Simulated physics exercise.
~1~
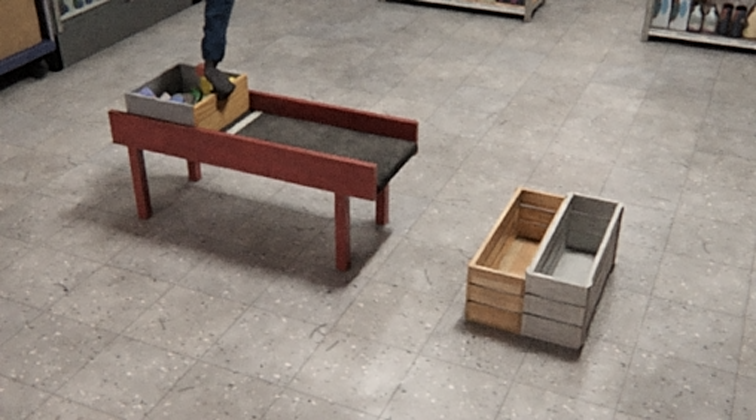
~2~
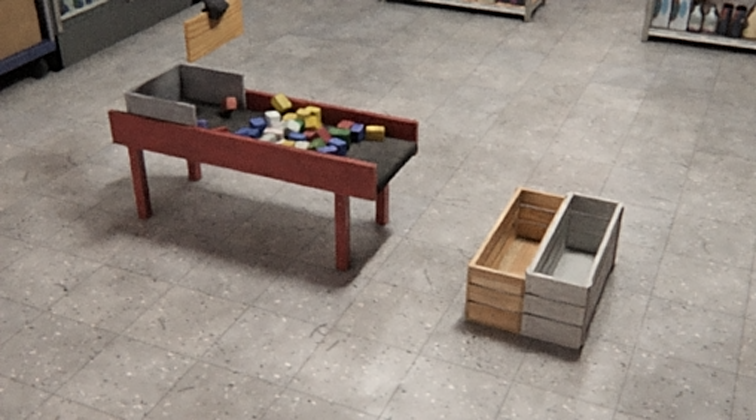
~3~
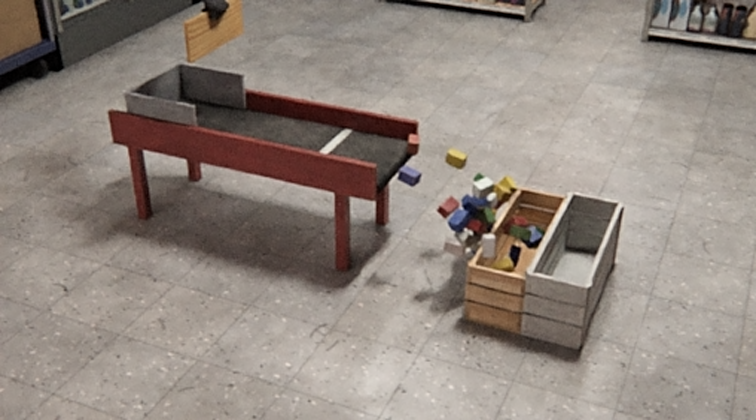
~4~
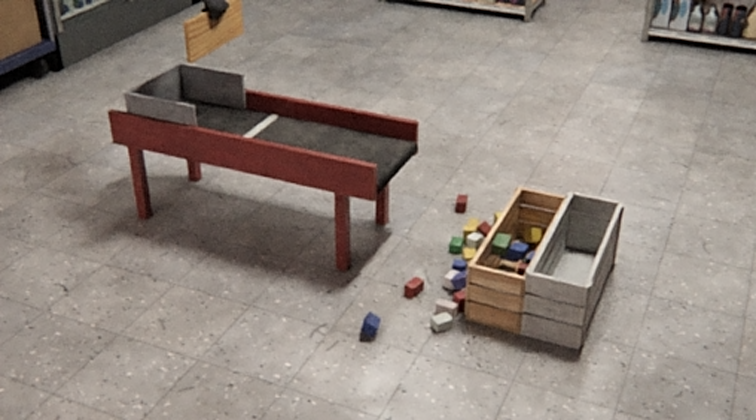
Colourful toy bricks riding a red-sided belt after a gate lifts, flying off its end, some landing in a wooden tub, most on the floor.
